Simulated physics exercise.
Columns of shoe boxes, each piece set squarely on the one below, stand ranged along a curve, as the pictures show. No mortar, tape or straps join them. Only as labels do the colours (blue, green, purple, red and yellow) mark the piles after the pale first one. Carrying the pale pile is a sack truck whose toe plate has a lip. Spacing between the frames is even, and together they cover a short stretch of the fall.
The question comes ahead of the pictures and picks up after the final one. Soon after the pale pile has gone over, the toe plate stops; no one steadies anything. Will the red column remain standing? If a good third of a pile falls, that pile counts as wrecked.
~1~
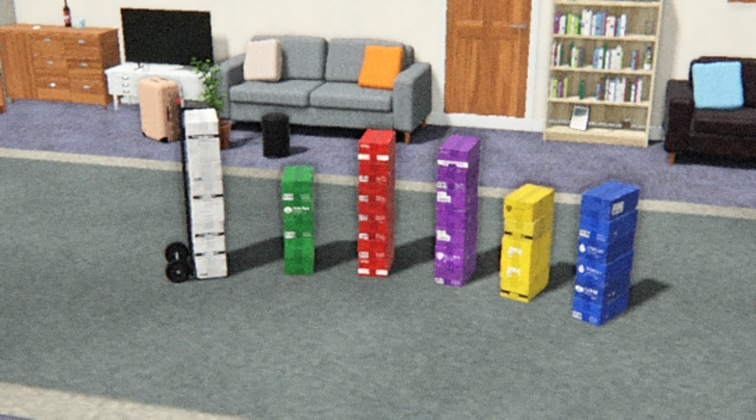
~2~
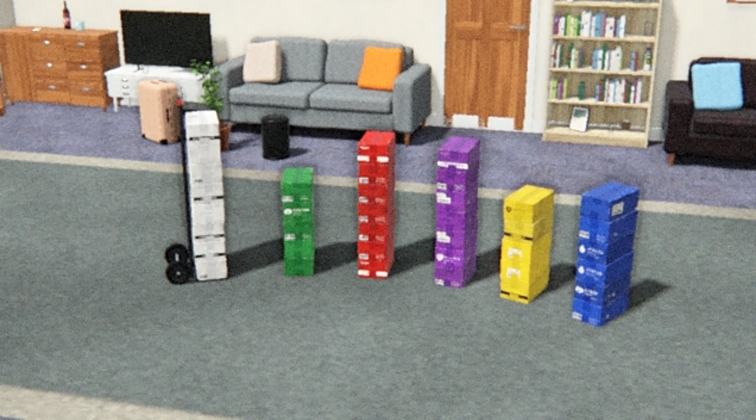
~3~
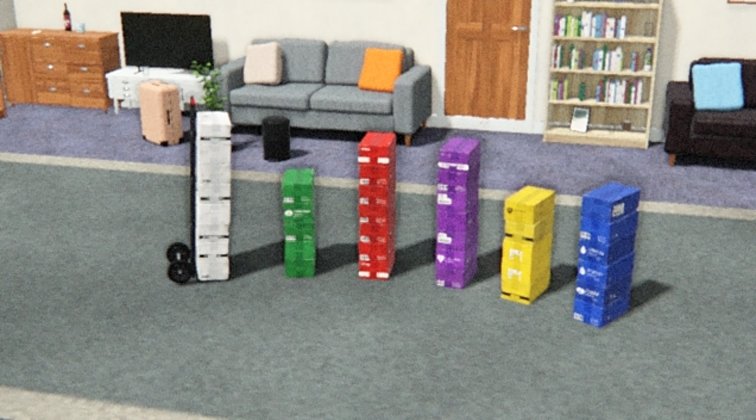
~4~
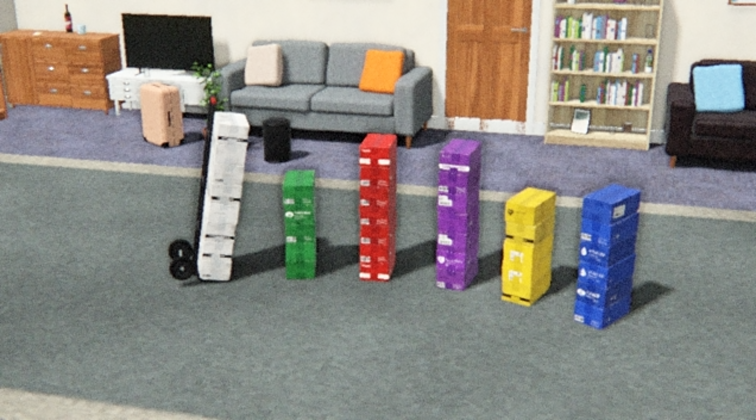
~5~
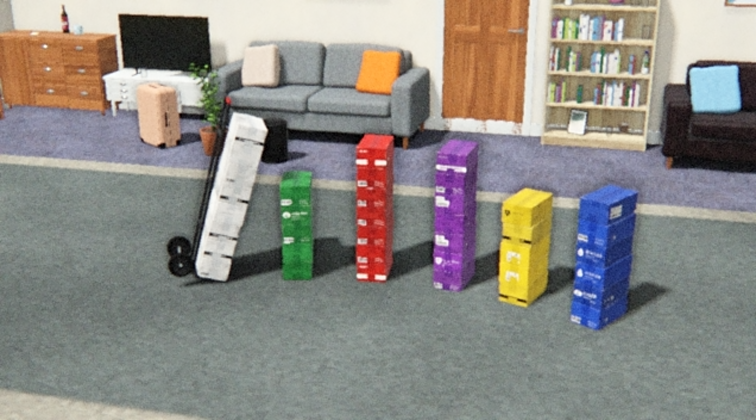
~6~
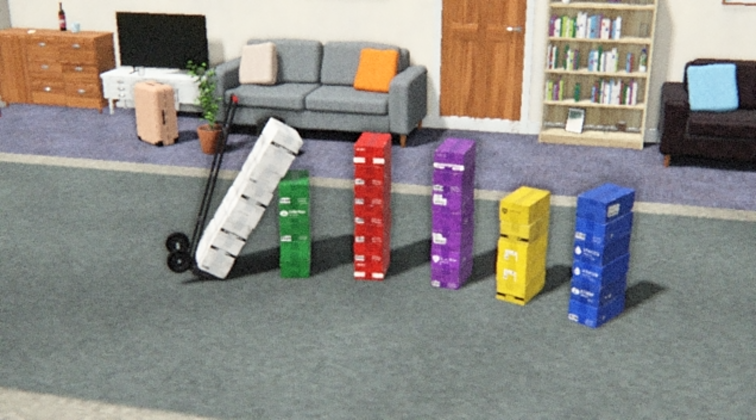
No, it comes down.
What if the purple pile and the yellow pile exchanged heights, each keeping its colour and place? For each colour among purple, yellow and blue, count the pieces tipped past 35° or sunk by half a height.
Purple 5, yellow 7, blue 5.
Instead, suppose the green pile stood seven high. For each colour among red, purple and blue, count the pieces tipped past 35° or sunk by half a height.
The counts are red 7, purple 7 and blue 5.
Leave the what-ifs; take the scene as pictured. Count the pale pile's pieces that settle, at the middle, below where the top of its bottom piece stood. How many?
The number is 5.
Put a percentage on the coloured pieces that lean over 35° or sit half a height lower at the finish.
95 %.
Just after the last frame, 8 of the pale pile down; none of the 7 red boxes down (4 of 30 in all colours); top red box tilted clearly; top green box tilted well over, about its own height lower.
A moment on, 8 of the pale pile down; 7 of the 7 red boxes down (23 of 30 in all colours); top red box tilted steeply, some five heights lower; top green box tilted steeply, some two heights lower.
When it is over, 8 of the pale pile down; 7 of the 7 red boxes down (28 of 30 in all colours); top red box upside down; top blue box upside down. In pixels of the last frame, middles, top red box near (582, 260).
